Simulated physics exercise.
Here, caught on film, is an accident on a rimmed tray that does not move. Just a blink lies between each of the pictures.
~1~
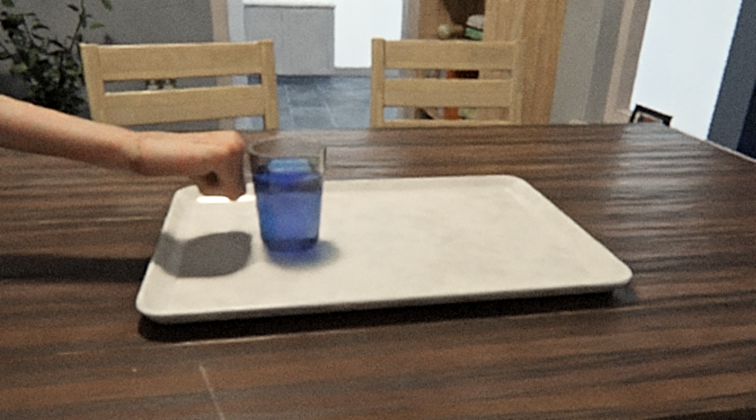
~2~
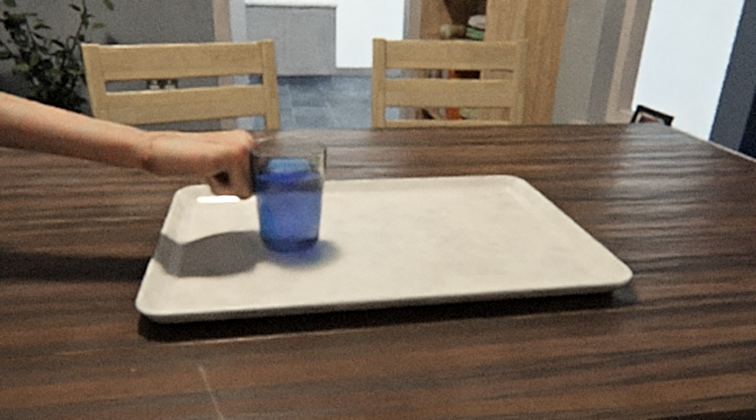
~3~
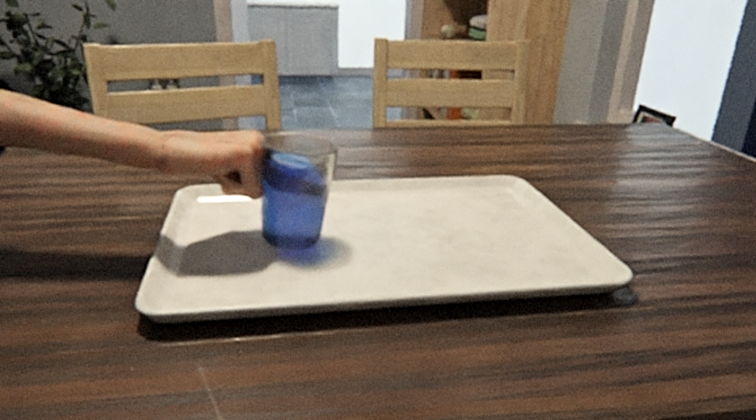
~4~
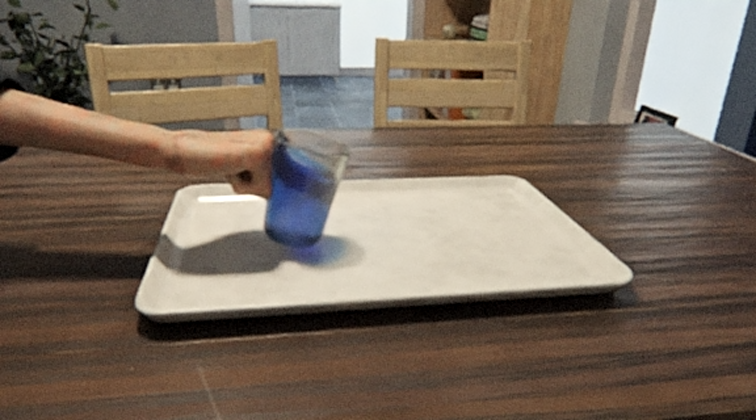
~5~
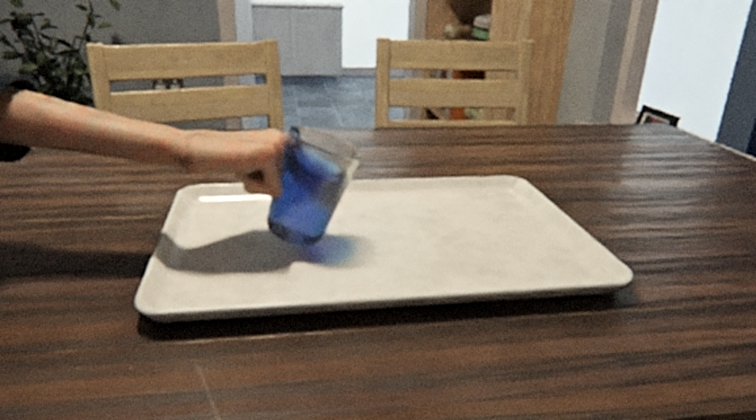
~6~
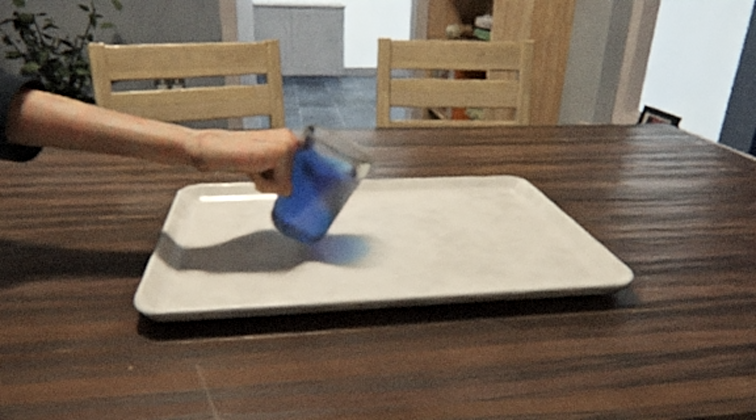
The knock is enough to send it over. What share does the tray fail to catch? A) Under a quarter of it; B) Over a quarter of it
The answer is B.
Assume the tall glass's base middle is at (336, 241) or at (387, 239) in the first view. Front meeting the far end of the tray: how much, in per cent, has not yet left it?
Lab note - try 1 about 60 %, try 2 about 70 %.
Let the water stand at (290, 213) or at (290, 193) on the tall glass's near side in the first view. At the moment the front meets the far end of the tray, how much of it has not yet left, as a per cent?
40 % and 45 %.
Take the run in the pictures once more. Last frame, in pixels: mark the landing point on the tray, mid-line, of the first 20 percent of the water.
(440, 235).
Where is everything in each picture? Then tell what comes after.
In the first picture, it leans 0°; its right rim is at (324, 148); the water meets the walls at (255, 168) and (320, 166); the tray's far rim is at (566, 219); the tray is clear ahead.
In the second picture, it leans 0°; its right rim is at (324, 148); the water meets the walls at (255, 167) and (320, 166).
In the third picture, it leans 6°; its right rim is at (336, 149); the water meets the walls at (264, 150) and (321, 168).
In the fourth picture, it leans 13°; its right rim is at (347, 151); the water meets the walls at (277, 134) and (337, 173).
In the fifth picture, it leans 20°; its right rim is at (359, 155); the water meets the walls at (285, 158) and (348, 170).
In the sixth picture, it leans 27°; its right rim is at (371, 160); the water meets the walls at (290, 169) and (359, 168).
A moment on, the tall glass lies on its side and 91 per cent is in the glass, 0 on the tray and 9 above or beyond its rim.
Next, the tall glass lies on its side and 47 per cent is in the glass, 44 on the tray and 9 above or beyond its rim.
Then the tall glass lies on its side and 24 per cent is in the glass, 58 on the tray and 19 above or beyond its rim.
Later the tall glass lies on its side and 12 per cent is in the glass, 43 on the tray and 45 above or beyond its rim.
Finally, 55 per cent is held by tray and glass, 45 is off the tray.
